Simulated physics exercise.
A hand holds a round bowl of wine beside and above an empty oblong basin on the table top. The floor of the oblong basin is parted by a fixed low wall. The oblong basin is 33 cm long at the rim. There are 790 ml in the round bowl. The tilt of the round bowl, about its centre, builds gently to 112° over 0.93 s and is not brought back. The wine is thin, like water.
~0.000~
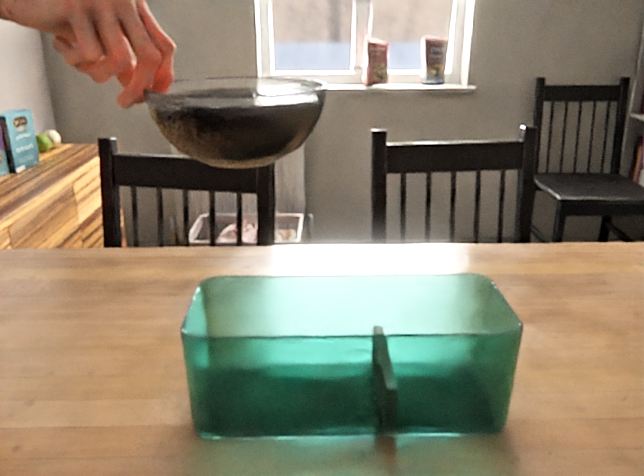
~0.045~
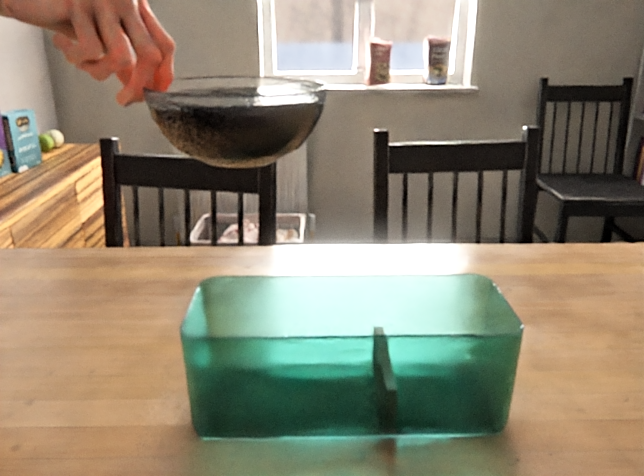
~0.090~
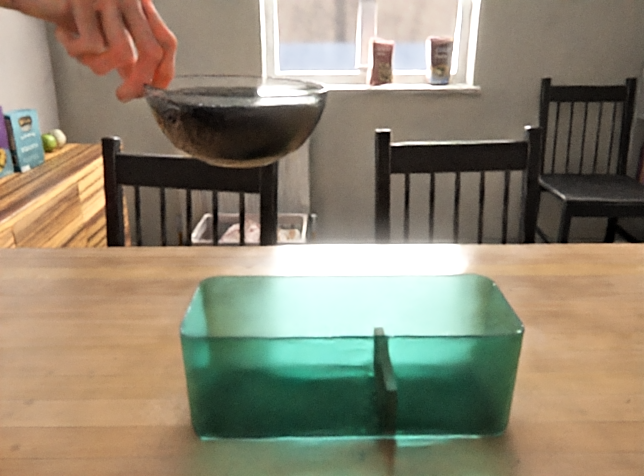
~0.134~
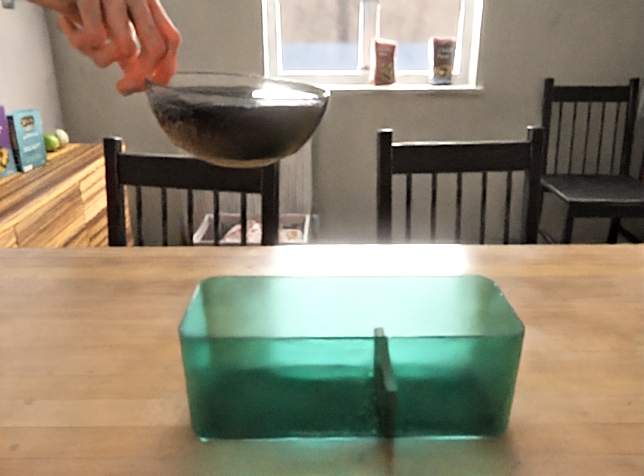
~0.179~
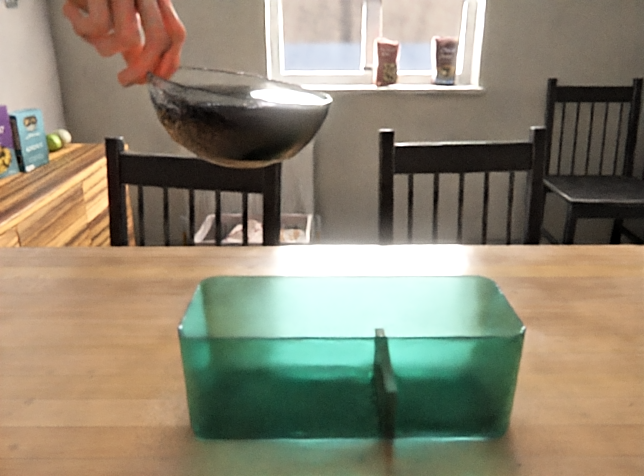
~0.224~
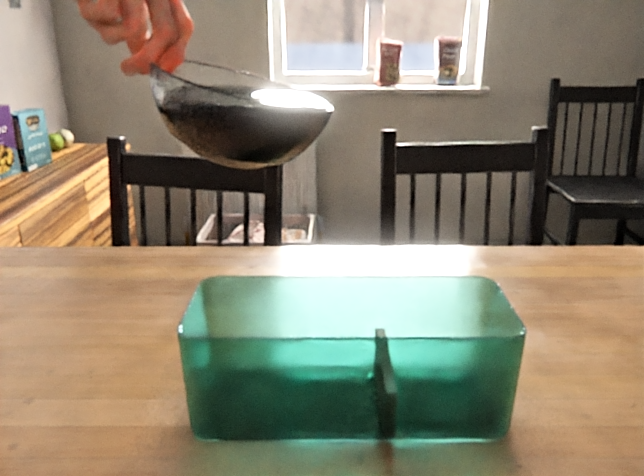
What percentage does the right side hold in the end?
Roughly 55 per cent is past the wall.
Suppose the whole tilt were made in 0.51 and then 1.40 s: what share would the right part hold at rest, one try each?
First 30, then 65 per cent.
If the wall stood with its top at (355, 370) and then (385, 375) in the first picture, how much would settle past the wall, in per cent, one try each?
First 70, then 45 per cent.
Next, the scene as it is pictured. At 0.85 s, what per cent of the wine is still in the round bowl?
About 0 per cent.
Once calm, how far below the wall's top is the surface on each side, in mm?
Some 42 mm on the left and 26 mm on the right.
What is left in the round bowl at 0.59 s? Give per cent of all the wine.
Near 22 in a hundred.
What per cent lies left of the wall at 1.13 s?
Near 42 in a hundred.
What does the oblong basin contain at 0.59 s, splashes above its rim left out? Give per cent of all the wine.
Near 22 in a hundred.
Then, 0.59 s in, the tilt is 78° and 22 per cent is still to pour, 3 is left of the wall and 20 right of it.
Then, 0.85 s in, the tilt is 110° and 0 per cent is still to pour, 39 is left of the wall and 55 right of it.
Then, 1.13 s in, the tilt is 112° and 0 per cent is still to pour, 41 is left of the wall and 55 right of it.
Then, 1.43 s in, the tilt is 112° and 0 per cent is still to pour, 41 is left of the wall and 55 right of it.
Finally, 41 per cent lies left of the wall, 55 right of it and 4 outside.
